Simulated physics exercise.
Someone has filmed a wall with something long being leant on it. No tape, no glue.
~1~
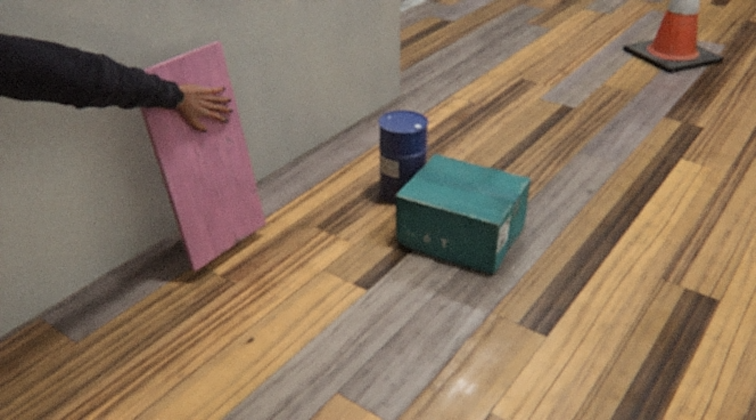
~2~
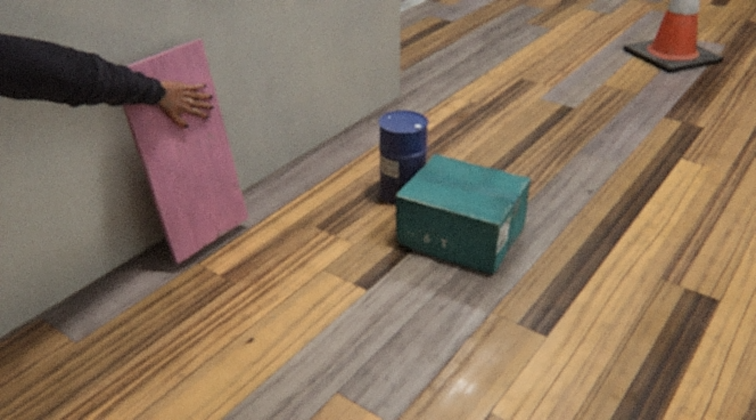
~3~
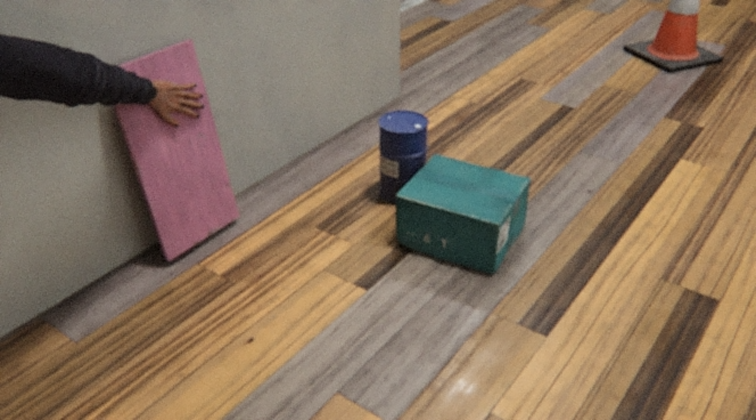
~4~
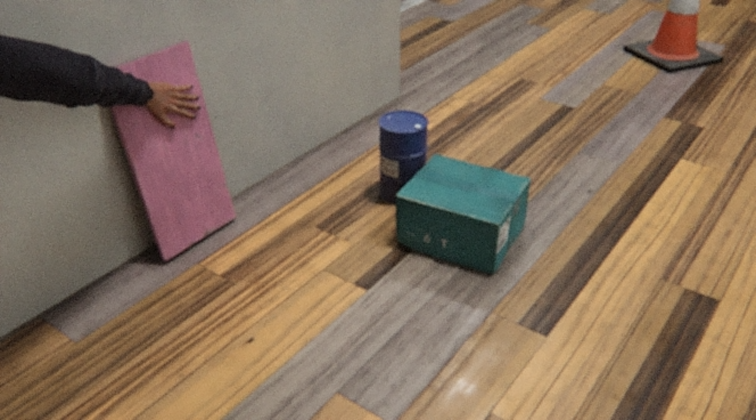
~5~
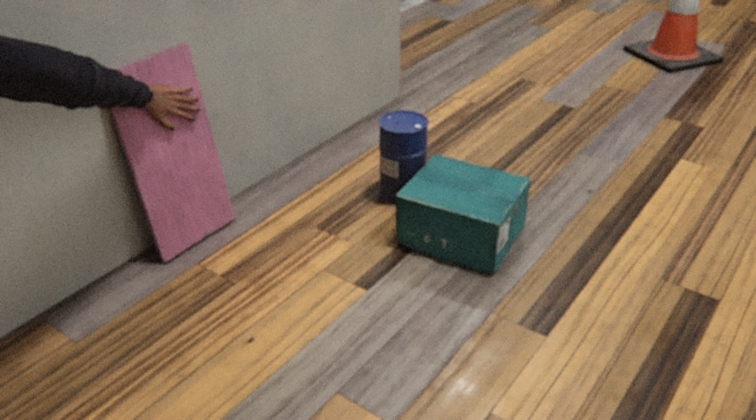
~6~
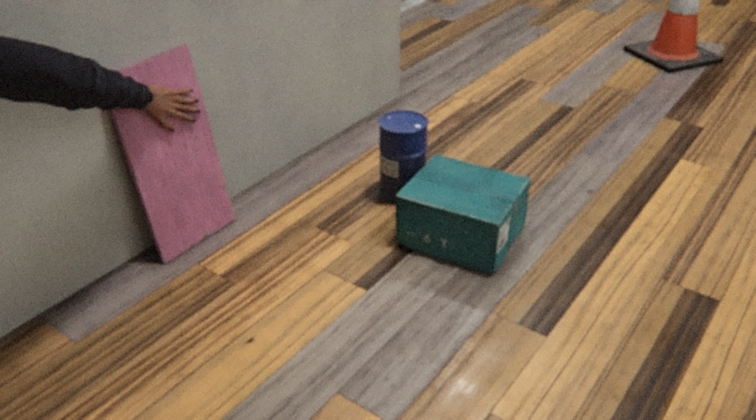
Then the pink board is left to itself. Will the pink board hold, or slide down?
Outcome: The board stays up.
Then, 0.30 s past the last view, nothing moves.
Then, 0.70 s past the last view, pink board resting near (174, 156).
Finally, all 3 still in place. Final places as the last picture's camera would see them, pink board near (174, 156). The board holds.
